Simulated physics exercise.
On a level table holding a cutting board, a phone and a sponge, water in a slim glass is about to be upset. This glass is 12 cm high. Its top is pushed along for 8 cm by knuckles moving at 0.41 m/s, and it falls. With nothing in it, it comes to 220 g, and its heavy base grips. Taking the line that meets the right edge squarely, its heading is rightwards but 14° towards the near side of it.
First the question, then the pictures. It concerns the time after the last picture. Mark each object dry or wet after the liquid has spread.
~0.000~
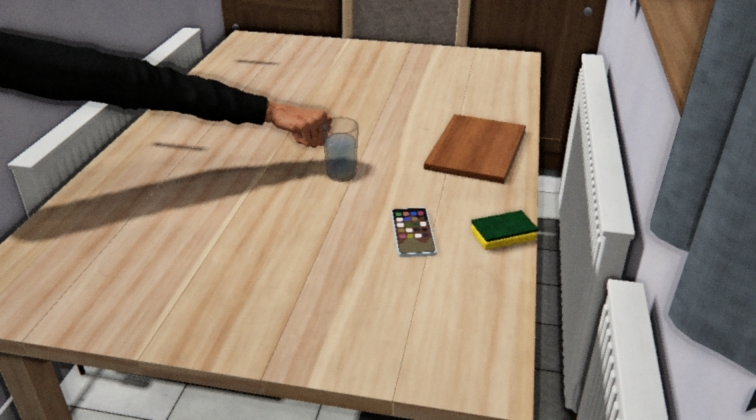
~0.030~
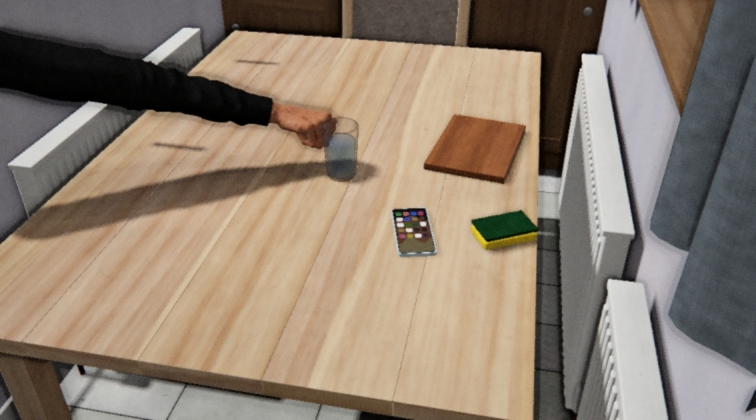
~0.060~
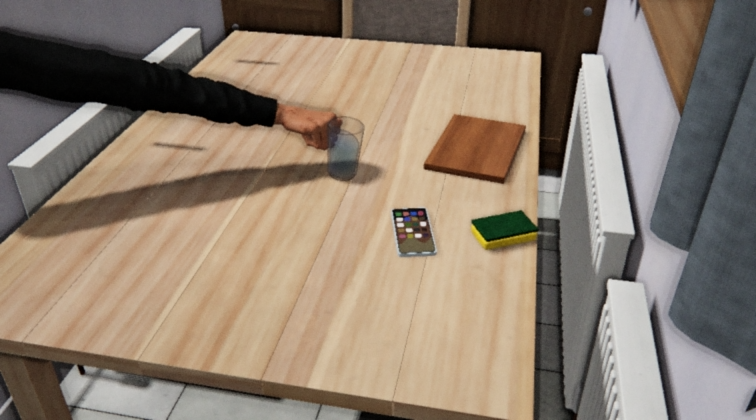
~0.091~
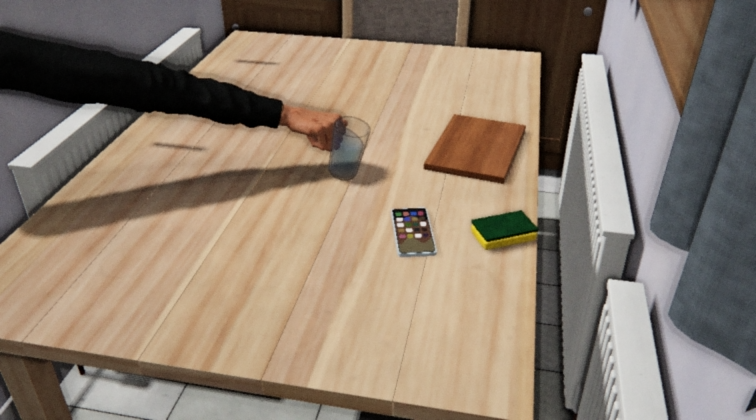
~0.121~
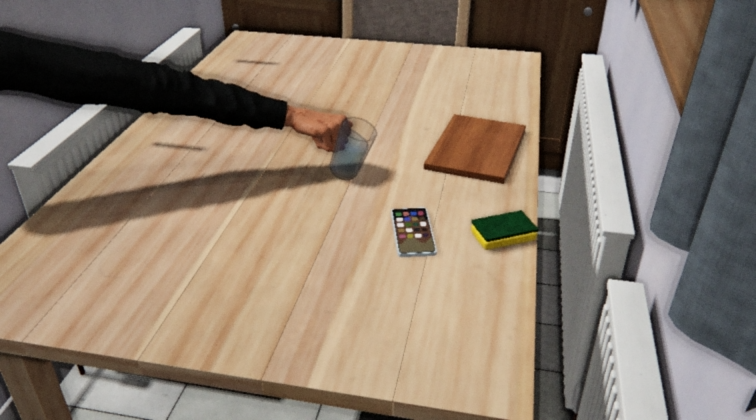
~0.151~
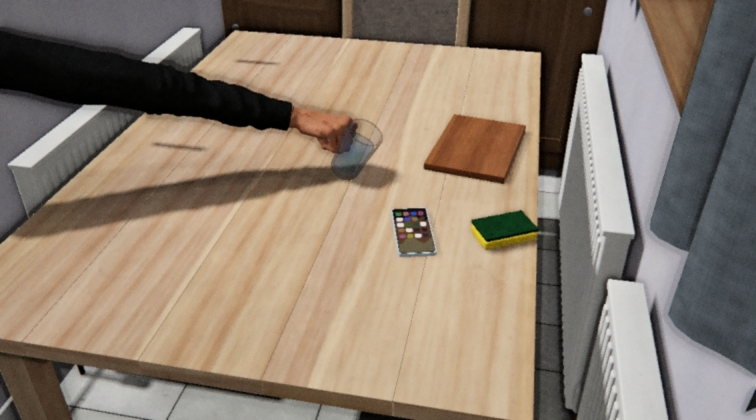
Cutting board: Wet; phone: Wet; sponge: Wet.
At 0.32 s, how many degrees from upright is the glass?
Looks like close to 84 degrees of lean.
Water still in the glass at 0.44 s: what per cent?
It is close to 50 percent.
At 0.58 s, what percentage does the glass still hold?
Looks like close to 26 %.
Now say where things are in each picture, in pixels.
It leans 0°; the fist is at (313, 125); the water meets the walls at (326, 138) and (355, 141); the cutting board is at (477, 143); the phone is at (413, 229); the sponge is at (505, 224), in the first frame.
It leans 0°; the fist is at (318, 126); the water meets the walls at (326, 138) and (356, 141), in the second frame.
It leans 7°; the fist is at (323, 127); the water meets the walls at (330, 129) and (358, 142), in the third frame.
It leans 14°; the fist is at (328, 128); the water meets the walls at (337, 123) and (364, 145), in the fourth frame.
It leans 21°; the fist is at (333, 130); the water meets the walls at (339, 137) and (369, 144), in the fifth frame.
It leans 28°; the fist is at (338, 131); the water meets the walls at (342, 142) and (375, 144), in the sixth frame.
After 0.32 s the tilt is 84° and 94 per cent is in the glass, 0 has run off the table; wet so far, nothing.
After 0.44 s the tilt is 87° and 50 per cent is in the glass, 0 has run off the table; wet so far, phone, sponge.
After 0.58 s the tilt is 87° and 27 per cent is in the glass, 1 has run off the table; wet so far, phone, sponge.
After 0.82 s the tilt is 87° and 14 per cent is in the glass, 20 has run off the table; wet so far, cutting board, phone, sponge.
In the end 6 per cent is in the glass, 44 has run off the table; wet so far, cutting board, phone, sponge.
